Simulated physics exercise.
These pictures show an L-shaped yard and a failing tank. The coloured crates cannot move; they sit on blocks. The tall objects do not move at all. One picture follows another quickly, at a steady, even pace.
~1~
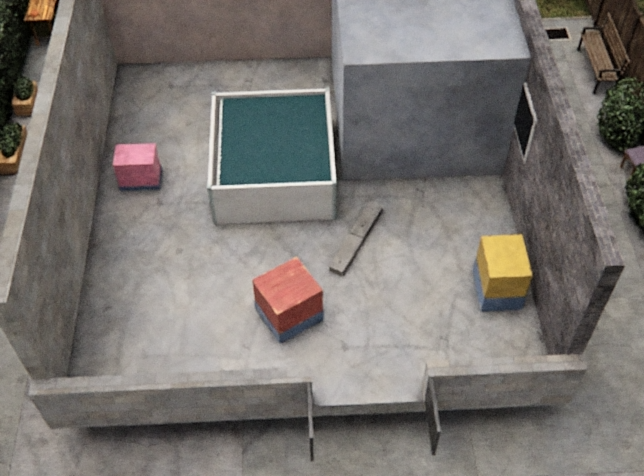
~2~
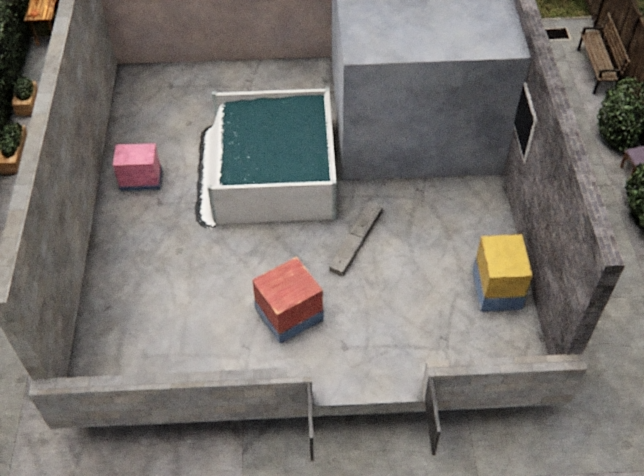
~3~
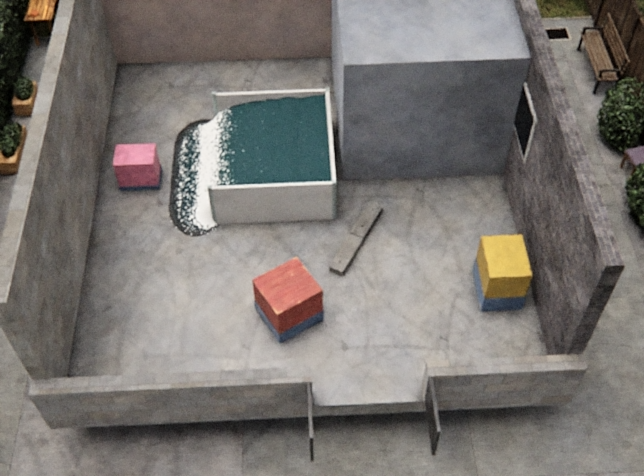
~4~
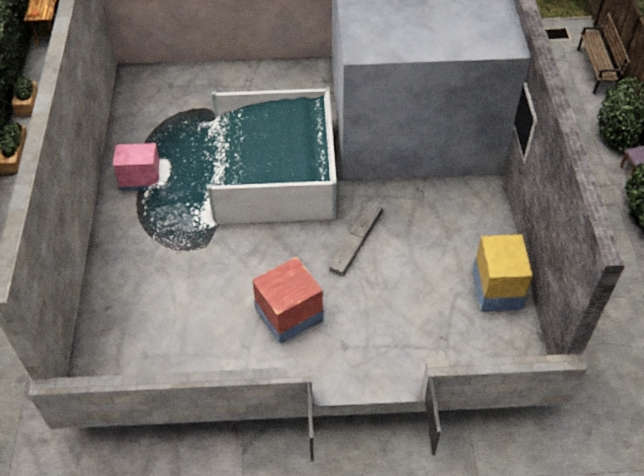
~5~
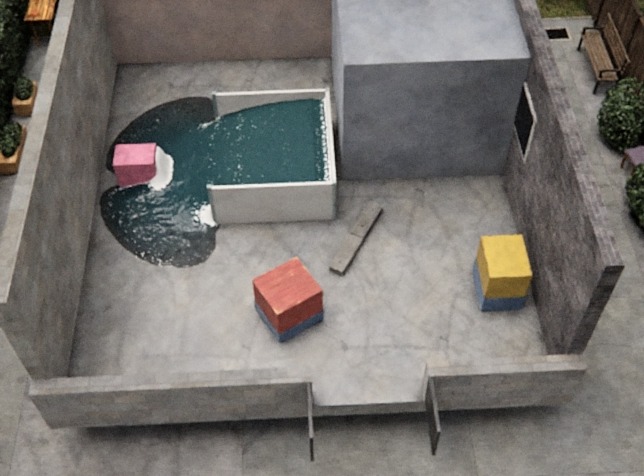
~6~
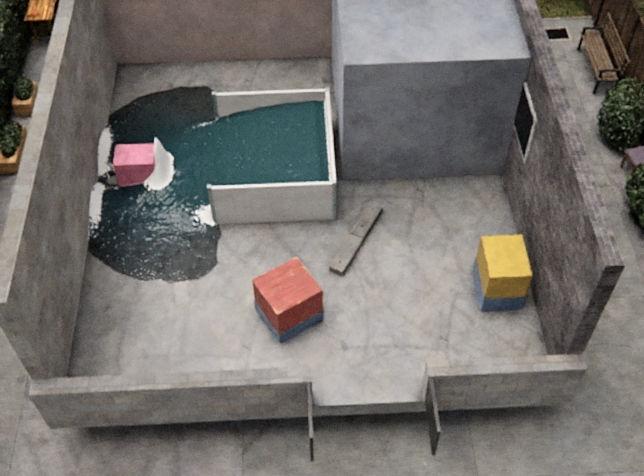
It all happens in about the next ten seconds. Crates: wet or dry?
Outcome: The yellow crate will come through untouched; the pink crate will not stay dry; the red crate will come through untouched.
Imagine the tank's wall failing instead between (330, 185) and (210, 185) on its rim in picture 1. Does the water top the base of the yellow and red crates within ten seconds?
As I see it, the yellow one is not reached, and the red one gets reached.
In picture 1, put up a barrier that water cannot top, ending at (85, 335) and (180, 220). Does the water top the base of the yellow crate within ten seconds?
My reading: The yellow crate remains dry.
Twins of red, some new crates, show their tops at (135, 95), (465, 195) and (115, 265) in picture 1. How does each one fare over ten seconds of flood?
Crate one is touched by the flood; crate two avoids the flood; crate three is touched by the flood.
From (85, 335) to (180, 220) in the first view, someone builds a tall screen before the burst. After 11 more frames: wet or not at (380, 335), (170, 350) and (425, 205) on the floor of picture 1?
The first point comes out unwetted, the next inundated, the last unwetted.
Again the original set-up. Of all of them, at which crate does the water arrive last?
I'd name the yellow-painted one.
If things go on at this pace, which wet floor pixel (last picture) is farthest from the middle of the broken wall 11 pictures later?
My guess is roughly (64, 402).
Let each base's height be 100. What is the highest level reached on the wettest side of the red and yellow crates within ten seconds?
I'd put it at some 70 % for one and some 40 % for the other, in that order.
A moment on, water covers 25 % of the floor; the yellow crate not reached, the pink crate water round its plinth, the red crate not reached.
Next, water covers 35 % of the floor; the yellow crate not reached, the pink crate water round its plinth, the red crate not reached.
Then, water covers 60 % of the floor; the yellow crate not reached, the pink crate water round its plinth, the red crate water round its plinth.
Later, water covers 85 % of the floor; the yellow crate water round its plinth, the pink crate water round its plinth, the red crate water round its plinth.
In the end, water covers 95 % of the floor; the yellow crate stayed above the water, the pink crate was topped, the red crate stayed above the water.
